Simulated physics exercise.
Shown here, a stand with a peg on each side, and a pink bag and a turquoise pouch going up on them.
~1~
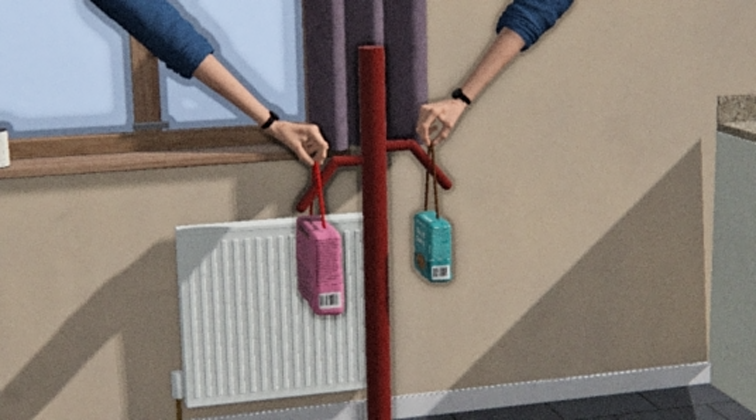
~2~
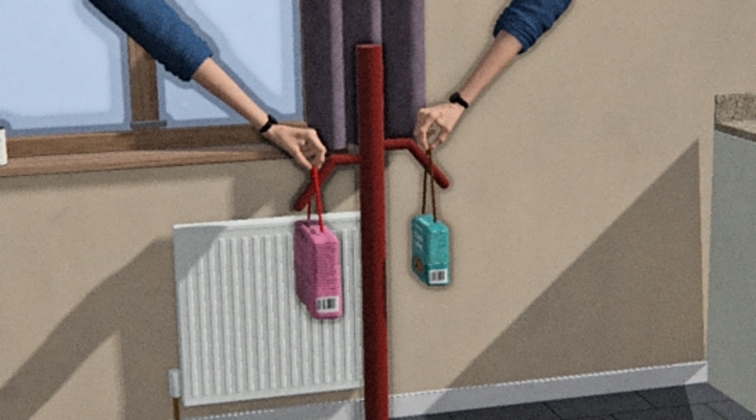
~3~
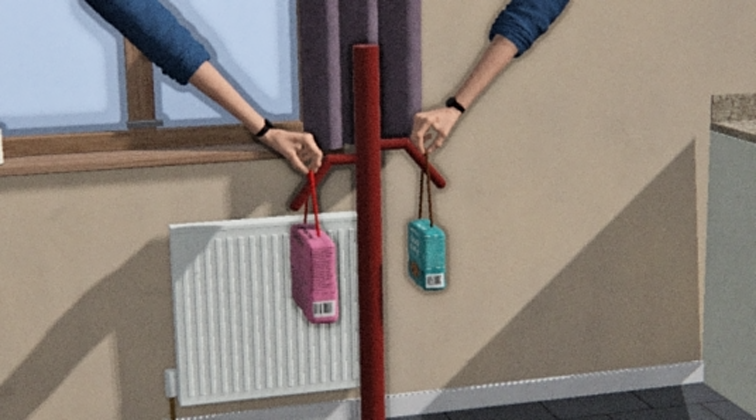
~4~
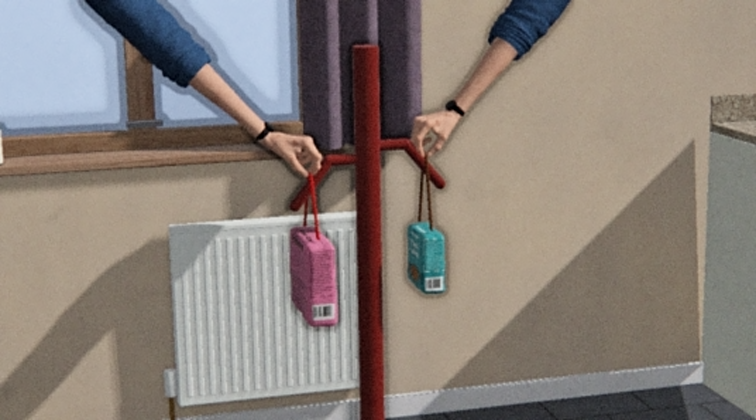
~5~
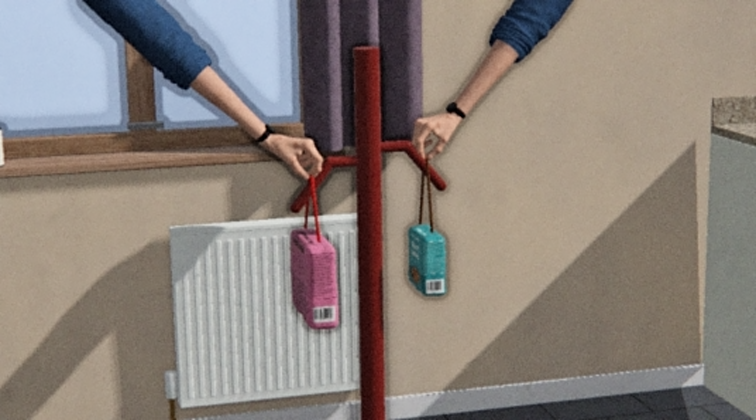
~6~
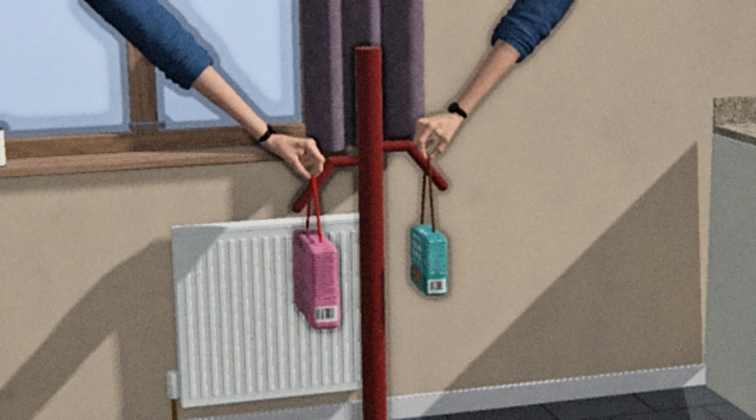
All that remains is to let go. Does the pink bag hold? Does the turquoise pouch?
As it turns out, the pink bag comes down and the turquoise pouch slips off its peg.
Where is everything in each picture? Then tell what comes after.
The first frame shows pink bag (319, 264); turquoise pouch (432, 247); left peg tip (301, 208); right peg tip (446, 185).
The second frame shows pink bag (316, 268); turquoise pouch (429, 251).
The third frame shows pink bag (313, 272); turquoise pouch (426, 255).
The fourth frame shows pink bag (312, 275); turquoise pouch (426, 258).
The fifth frame shows pink bag (313, 278); turquoise pouch (426, 261).
The sixth frame shows pink bag (315, 278); turquoise pouch (428, 261); left peg tip (297, 208), sloping steeply down; right peg tip (443, 186), sloping steeply down.
Then, 0.28 s past the final frame, pink bag falling near (316, 364); turquoise pouch falling near (429, 345).
Then, 0.54 s past the final frame, pink bag on the floor; turquoise pouch on the floor.
When it is over, pink bag on the floor; turquoise pouch on the floor. The pink bag slips off its peg and the turquoise pouch drops to the floor.
